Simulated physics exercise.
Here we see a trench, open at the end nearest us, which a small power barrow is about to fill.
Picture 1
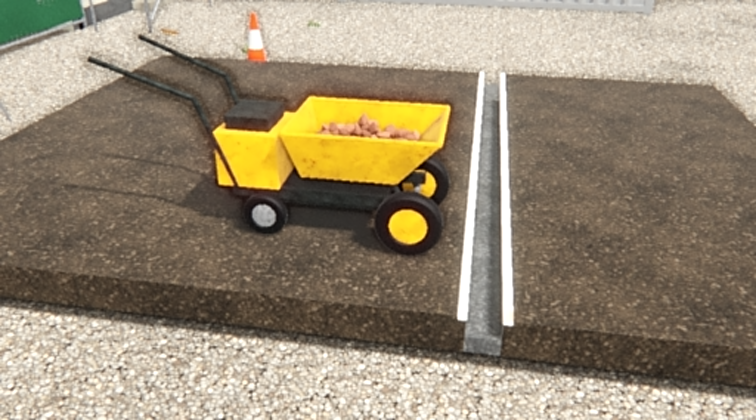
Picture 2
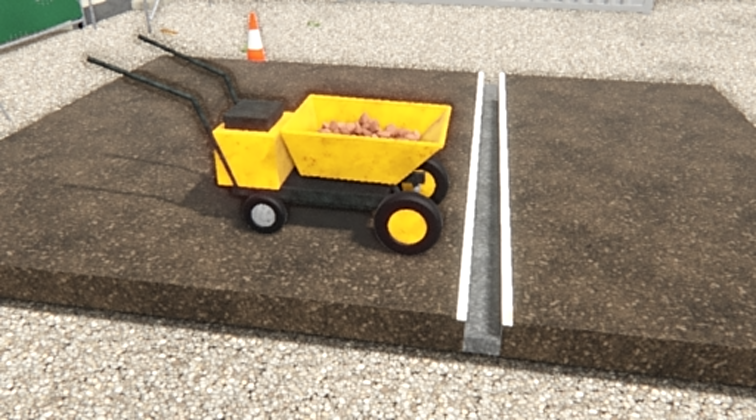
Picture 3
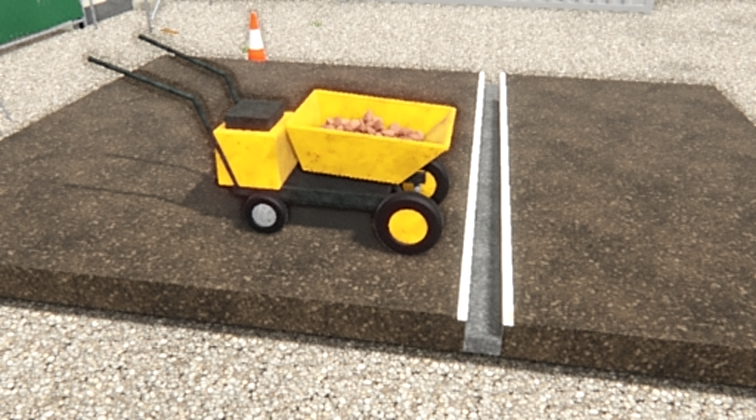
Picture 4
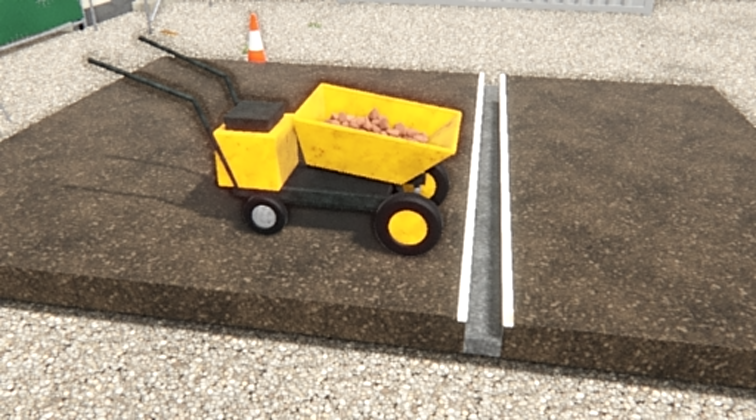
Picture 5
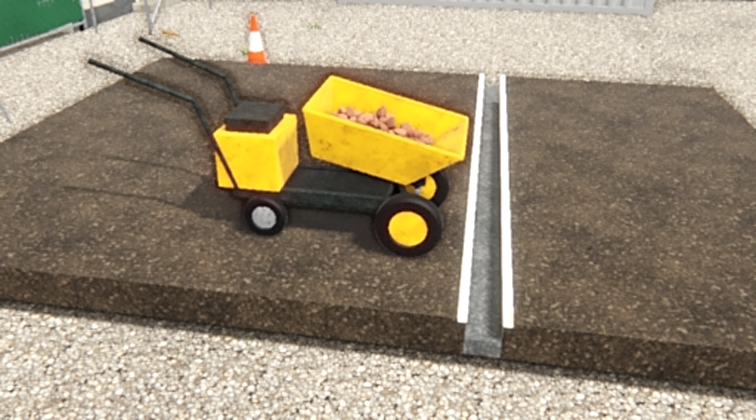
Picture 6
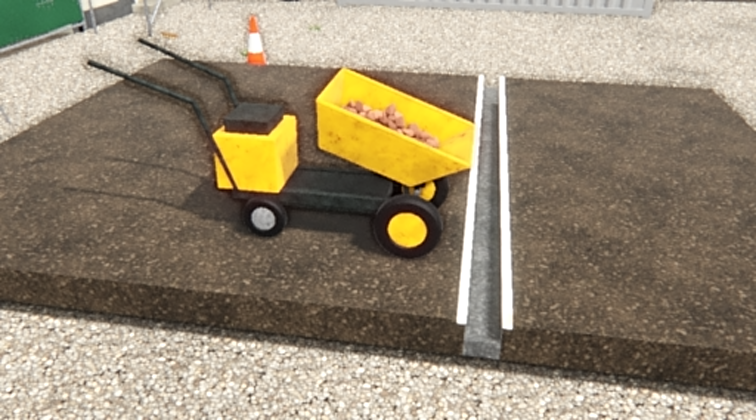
The yellow skip of a small power barrow, loaded with reddish rubble, sat level at first, then its back end rose steadily, tilting it forward to the right beside a narrow, white-edged trench.
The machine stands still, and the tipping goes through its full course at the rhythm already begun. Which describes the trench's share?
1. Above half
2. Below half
2, below half.
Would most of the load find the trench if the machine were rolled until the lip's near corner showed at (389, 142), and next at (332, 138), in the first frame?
Lab note - position 1: A majority share; position 2: A minority share.
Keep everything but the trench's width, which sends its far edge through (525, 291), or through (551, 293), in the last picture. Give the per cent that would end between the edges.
Close to 60 per cent in the first, close to 90 per cent in the second.
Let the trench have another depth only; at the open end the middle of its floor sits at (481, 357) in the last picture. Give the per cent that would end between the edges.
The share would be around 10 per cent.
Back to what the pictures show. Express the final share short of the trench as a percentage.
About 0 per cent.
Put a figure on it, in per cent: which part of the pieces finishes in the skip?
Roughly 15 %.
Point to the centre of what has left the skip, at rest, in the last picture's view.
Somewhere around (536, 240) in the last picture.
Shortly afterwards, skip tipped steeply; the whole lot in the skip.
Next, skip tipped right over; near two thirds in the skip; only a few in or heaped over the trench; near a quarter beyond it.
Some moments later, skip tipped right over; near a quarter in the skip; a little in or heaped over the trench; the bulk beyond it.
In the end, skip tipped right over; near a quarter in the skip; a little in or heaped over the trench; the bulk beyond it.
